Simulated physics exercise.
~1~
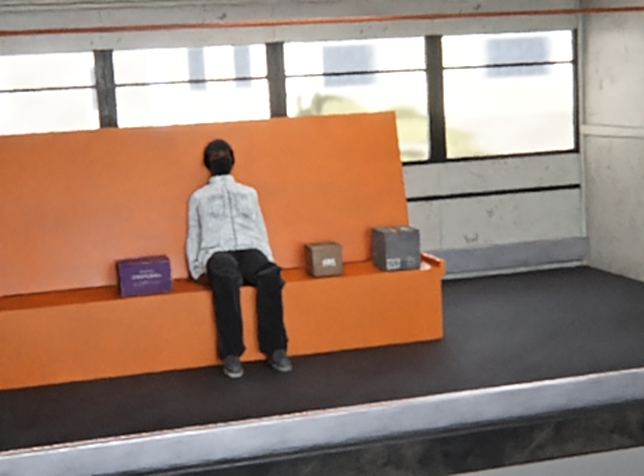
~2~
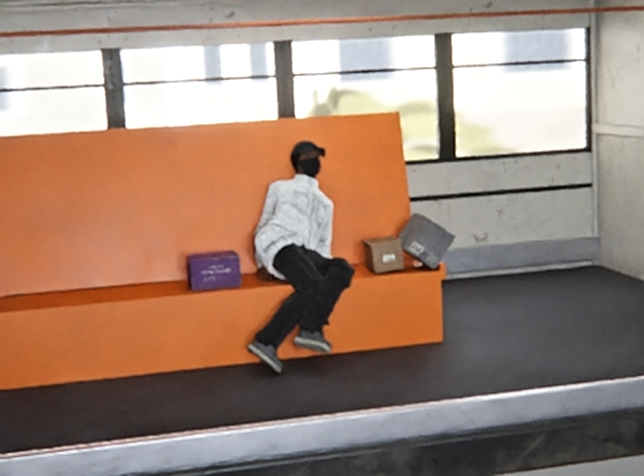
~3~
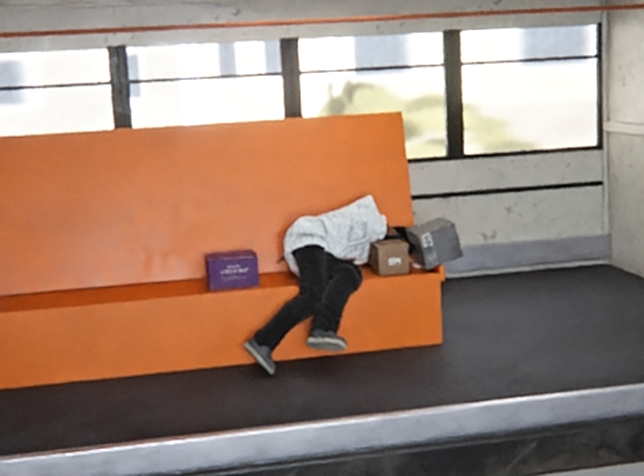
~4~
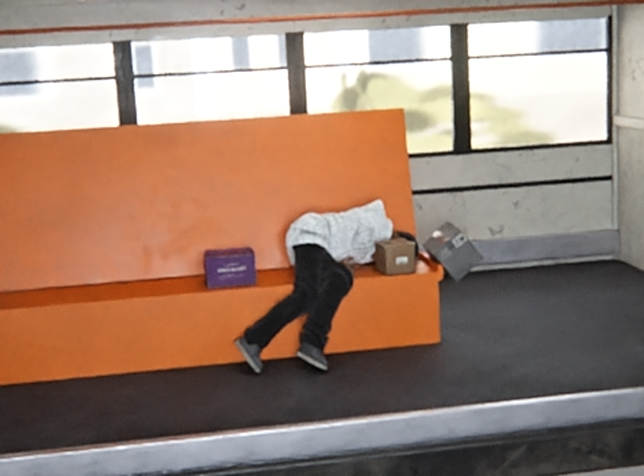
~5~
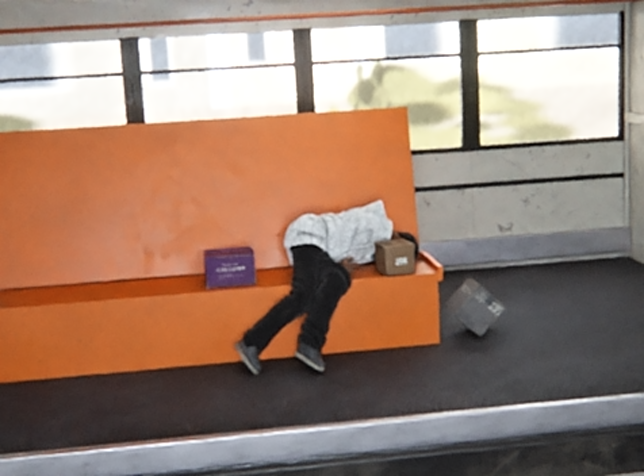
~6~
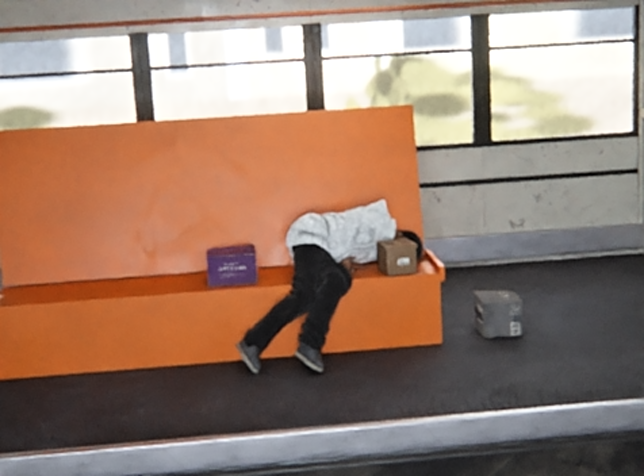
Inside what looks like a train car with wide windows, seen from the front and slightly above, a long orange bench stands on a dark floor. A person in a pale shirt and black trousers sits slumped on it, with a purple carton to the left and a brown box and a grey box to the right. The sleeper and the boxes slide right, and the person topples sideways, head down by the brown box. The grey box tips over the bench end, tumbles off and comes down on the floor. The sleeper, purple carton and brown box stay on the seat.
